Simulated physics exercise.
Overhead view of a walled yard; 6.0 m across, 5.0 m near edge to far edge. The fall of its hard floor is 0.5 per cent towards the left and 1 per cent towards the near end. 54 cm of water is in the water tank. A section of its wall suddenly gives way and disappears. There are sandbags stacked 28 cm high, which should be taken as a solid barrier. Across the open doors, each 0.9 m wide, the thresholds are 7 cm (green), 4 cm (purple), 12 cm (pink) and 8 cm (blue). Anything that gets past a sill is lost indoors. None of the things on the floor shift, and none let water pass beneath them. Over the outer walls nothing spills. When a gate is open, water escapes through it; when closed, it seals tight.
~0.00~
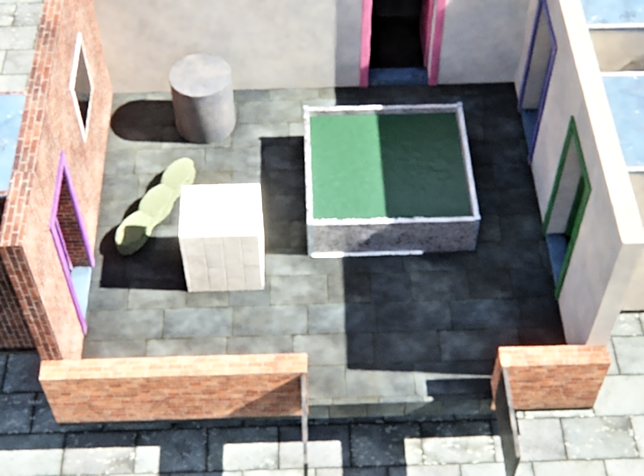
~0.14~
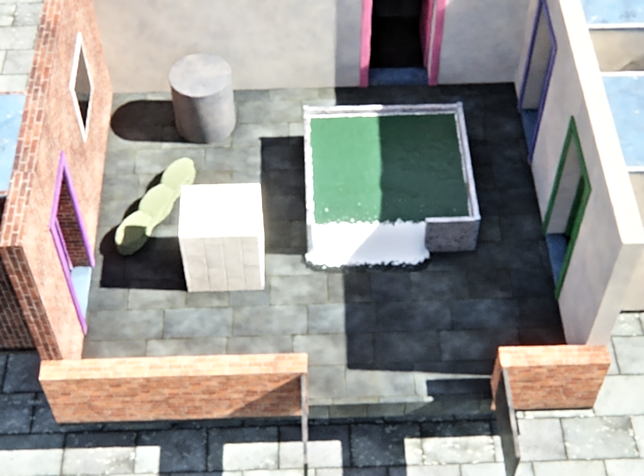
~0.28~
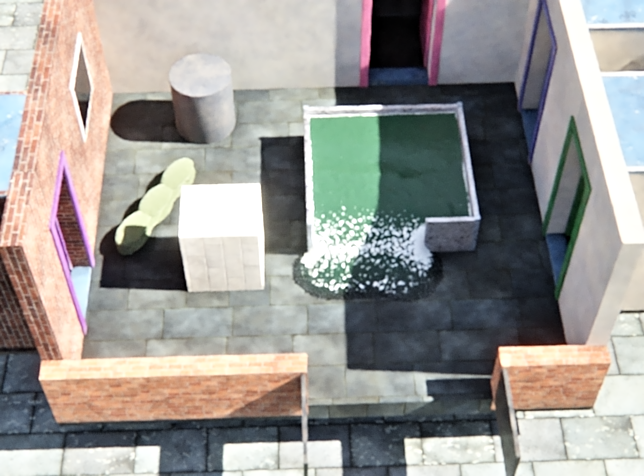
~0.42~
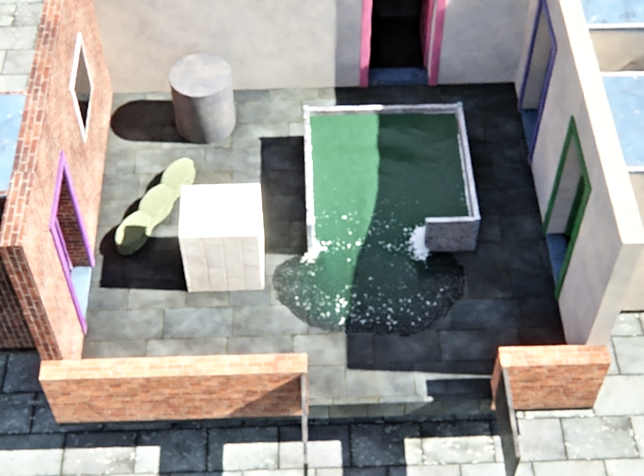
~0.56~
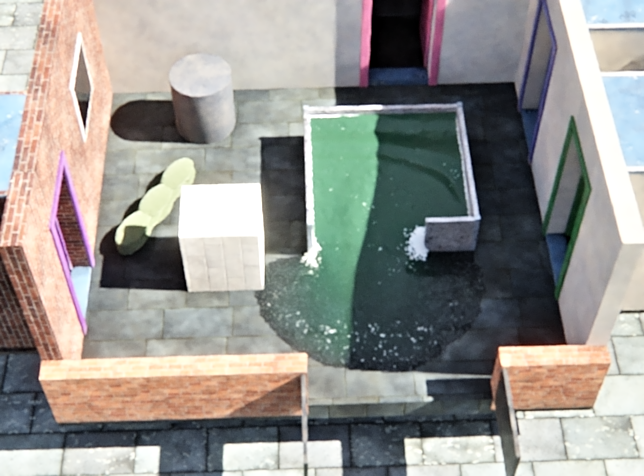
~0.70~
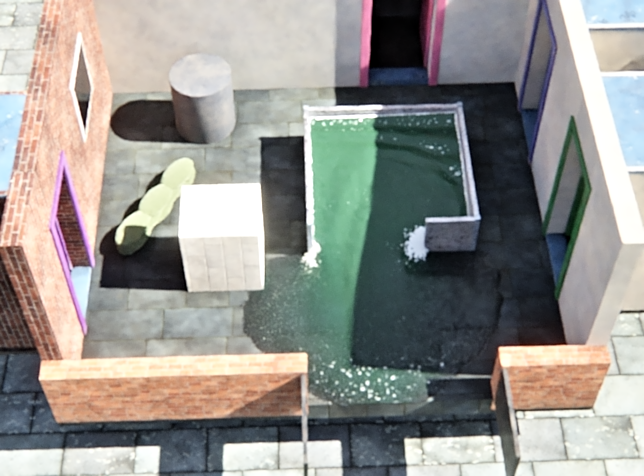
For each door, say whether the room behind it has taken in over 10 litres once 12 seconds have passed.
Green door: Within the allowance, purple door: Beyond the allowance, pink door: Within the allowance, blue door: Within the allowance.
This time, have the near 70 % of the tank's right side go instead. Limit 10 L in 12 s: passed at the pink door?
Well, at pink it would be too little.
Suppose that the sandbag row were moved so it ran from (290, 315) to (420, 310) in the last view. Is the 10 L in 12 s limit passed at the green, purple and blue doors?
Result - green: Yes, exceeded, purple: Yes, exceeded, blue: No, not exceeded.
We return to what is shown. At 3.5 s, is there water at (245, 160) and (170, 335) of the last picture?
I'd call them spared and then drenched.
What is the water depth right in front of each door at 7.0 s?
Centimetres: Green 1 / purple 8 / pink 0 / blue 0.
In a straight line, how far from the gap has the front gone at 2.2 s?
Distance: Approx. 4.2 m.
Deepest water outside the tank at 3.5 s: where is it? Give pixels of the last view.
Close to pixel (78, 394).
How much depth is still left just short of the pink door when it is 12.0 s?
The depth there is near 0.5 cm.
After 1.4 s water covers 25 % of the floor and is deepest (28 cm) near (357, 263); green door not reached, purple door not reached, pink door not reached, blue door not reached.
After 2.2 s water covers 30 % of the floor and is deepest (26 cm) near (289, 387); green door not reached, purple door not reached, pink door not reached, blue door not reached.
After 3.5 s water covers 45 % of the floor and is deepest (22 cm) near (78, 394); green door 2 cm at the sill, 0 L in, purple door 9 cm at the sill, 6 L in, pink door not reached, blue door not reached.
After 7.0 s water covers 65 % of the floor and is deepest (10 cm) near (78, 394); green door 1 cm at the sill, 0 L in, purple door 8 cm at the sill, 40 L in, pink door not reached, blue door not reached.
After 12.0 s water covers 70 % of the floor and is deepest (6 cm) near (78, 394); green door 1 cm at the sill, 0 L in, purple door 5 cm at the sill, 66 L in, pink door not reached, blue door not reached.
